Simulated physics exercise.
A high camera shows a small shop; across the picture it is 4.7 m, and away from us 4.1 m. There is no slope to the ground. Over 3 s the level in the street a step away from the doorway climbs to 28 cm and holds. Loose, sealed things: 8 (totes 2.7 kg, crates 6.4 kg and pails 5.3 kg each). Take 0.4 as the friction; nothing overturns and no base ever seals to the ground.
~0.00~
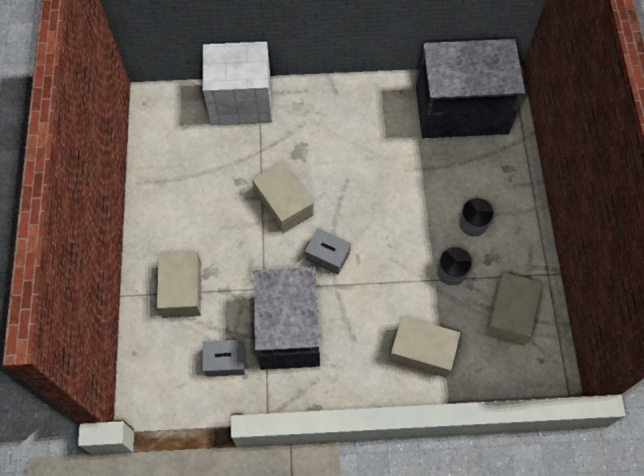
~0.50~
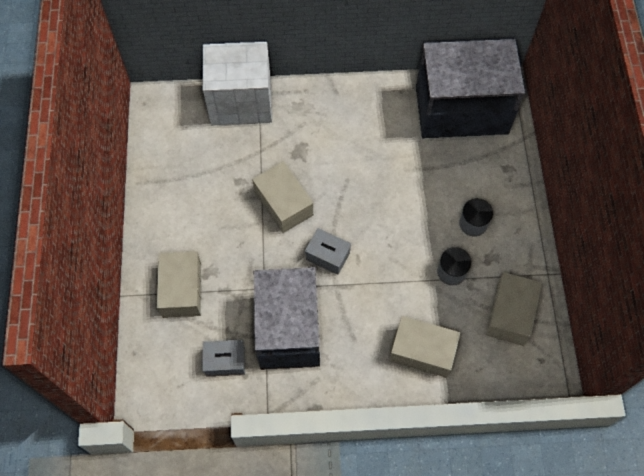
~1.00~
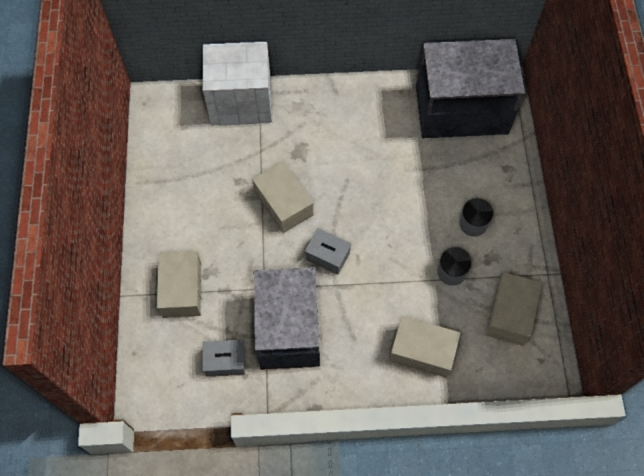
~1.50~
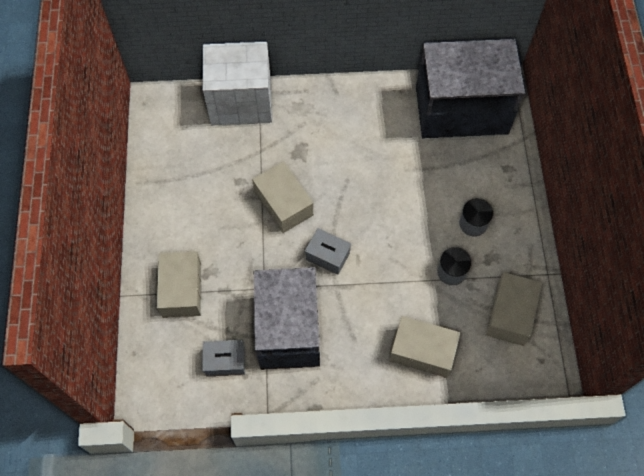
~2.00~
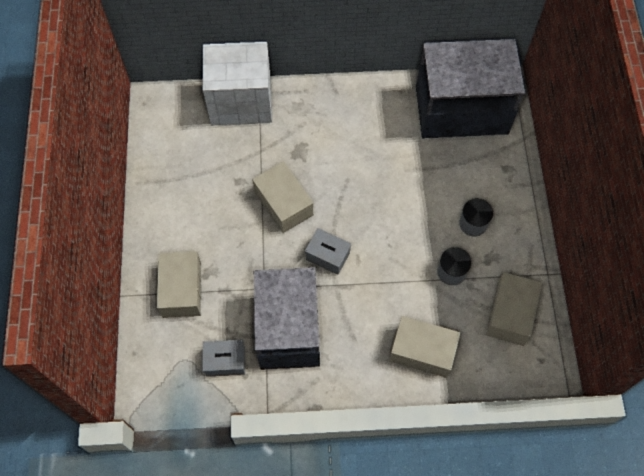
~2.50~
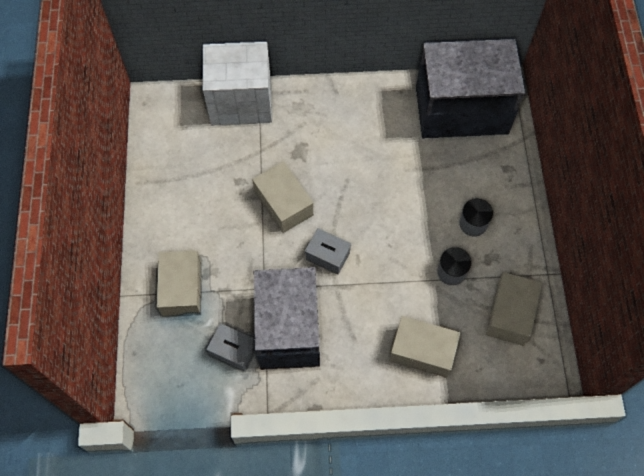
The clip opens on a small brick-walled shop seen from above, with tan crates, grey boxes and two dark pails standing still as bluish water surrounds it outside. Water then enters through the gap at the lower left and spreads across the nearby floor, and the small grey tote there shifts slightly and turns.
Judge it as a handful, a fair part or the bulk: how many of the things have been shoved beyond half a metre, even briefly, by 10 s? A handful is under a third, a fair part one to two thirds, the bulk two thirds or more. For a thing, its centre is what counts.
It looks set to land in the middle band, a third to two thirds.
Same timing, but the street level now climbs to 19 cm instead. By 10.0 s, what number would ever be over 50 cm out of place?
Result: 3.
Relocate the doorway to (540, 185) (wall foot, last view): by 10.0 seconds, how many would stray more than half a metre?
The answer would then be 7.
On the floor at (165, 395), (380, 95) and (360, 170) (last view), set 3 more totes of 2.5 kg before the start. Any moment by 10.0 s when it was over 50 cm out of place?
Order as asked - exceeds the limit, falls below the limit, exceeds the limit.
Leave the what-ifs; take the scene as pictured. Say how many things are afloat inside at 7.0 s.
Then: 2.
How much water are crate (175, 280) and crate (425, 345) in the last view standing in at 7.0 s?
Depth approx. 22 cm / 1 cm.
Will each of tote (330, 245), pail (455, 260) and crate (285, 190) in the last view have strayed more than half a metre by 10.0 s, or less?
Within, within, beyond.
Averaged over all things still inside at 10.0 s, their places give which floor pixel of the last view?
About (418, 269).
After 3.5 s 2 of 8 are over 50 cm from their spots; 1 afloat.
After 4.5 s 3 of 8 are over 50 cm from their spots; 2 afloat.
After 7.0 s 3 of 8 are over 50 cm from their spots; 2 afloat.
After 10.0 s 4 of 8 are over 50 cm from their spots, and 4 have been at some point; 6 afloat.
